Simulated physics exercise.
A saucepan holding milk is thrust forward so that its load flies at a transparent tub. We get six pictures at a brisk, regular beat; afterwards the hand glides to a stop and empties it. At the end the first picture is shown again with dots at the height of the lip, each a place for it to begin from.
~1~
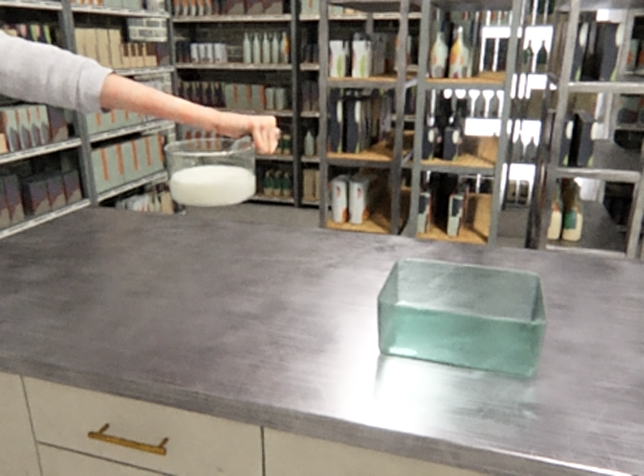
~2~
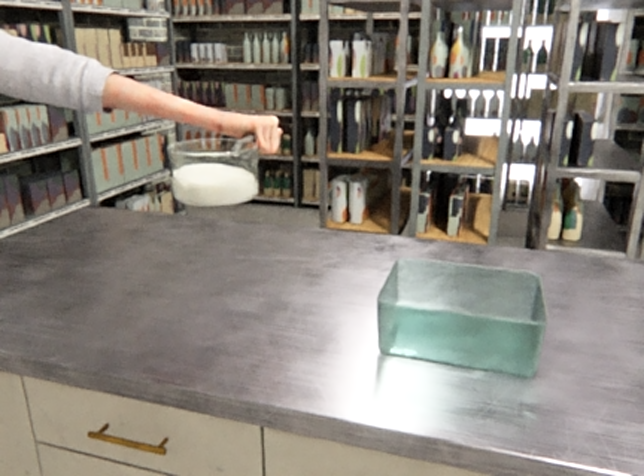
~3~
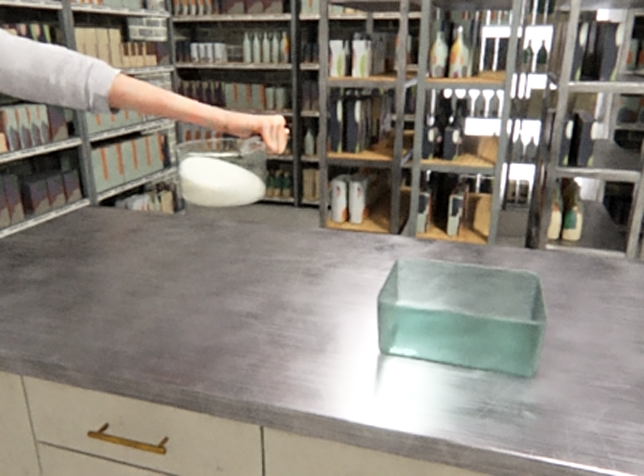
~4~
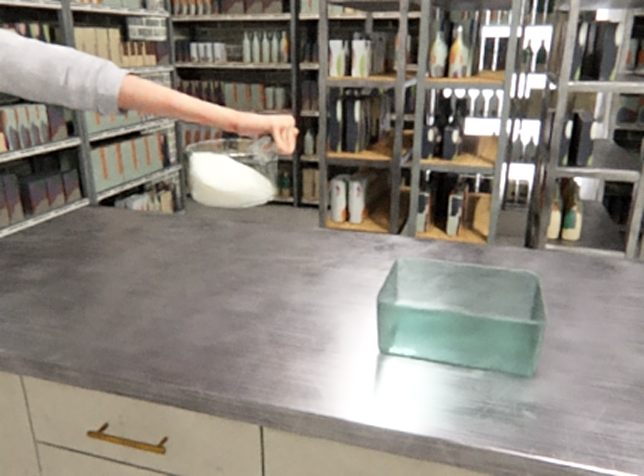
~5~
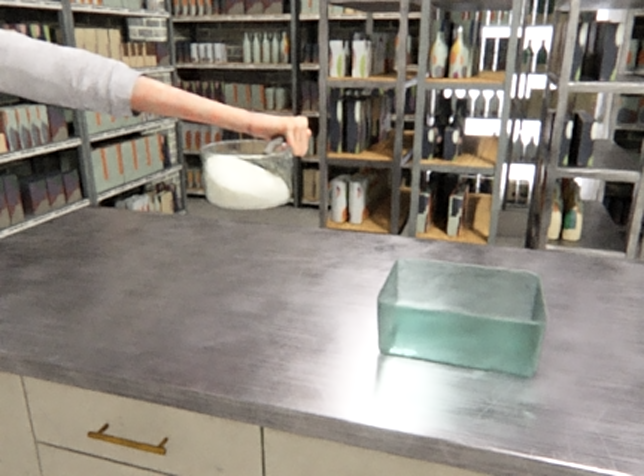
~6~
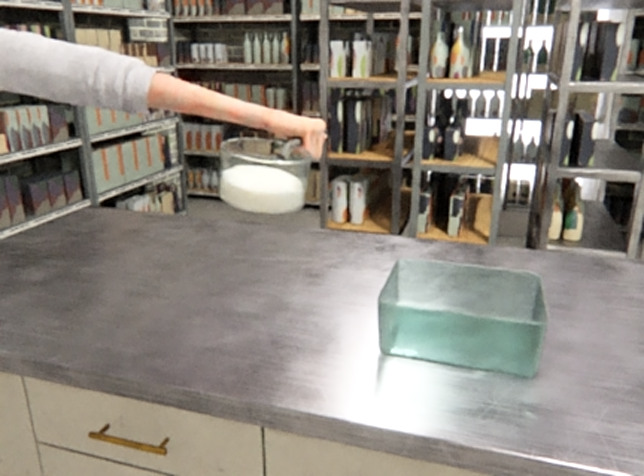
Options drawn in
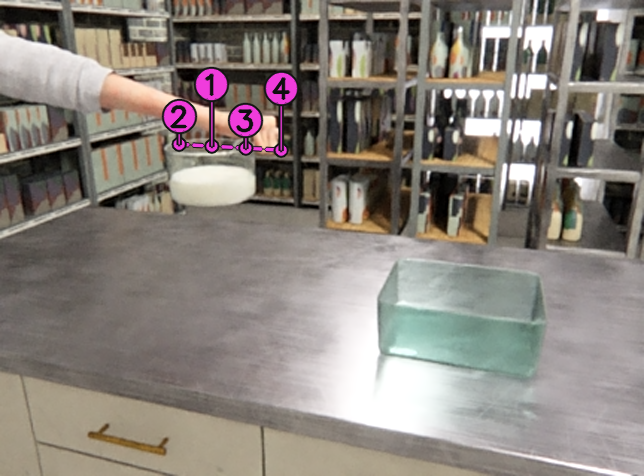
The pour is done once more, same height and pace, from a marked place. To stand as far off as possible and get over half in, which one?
Use dot 4.
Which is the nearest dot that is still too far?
It is 3.
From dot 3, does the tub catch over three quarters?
No, it does not.
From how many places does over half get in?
One.
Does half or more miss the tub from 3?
Yes.
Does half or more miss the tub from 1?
Yes, that goes wrong.
On the marked copy, 1 at (211, 146); 2 at (179, 144); 3 at (245, 148); 4 at (281, 150).
With 1, about 1 % lands in the tub, 99 % falls short.
With 2, about 0 % lands in the tub, 100 % falls short.
With 3, about 31 % lands in the tub, 65 % falls short and 4 % goes beside or beyond.
With 4, about 65 % lands in the tub, 24 % falls short and 11 % goes beside or beyond.
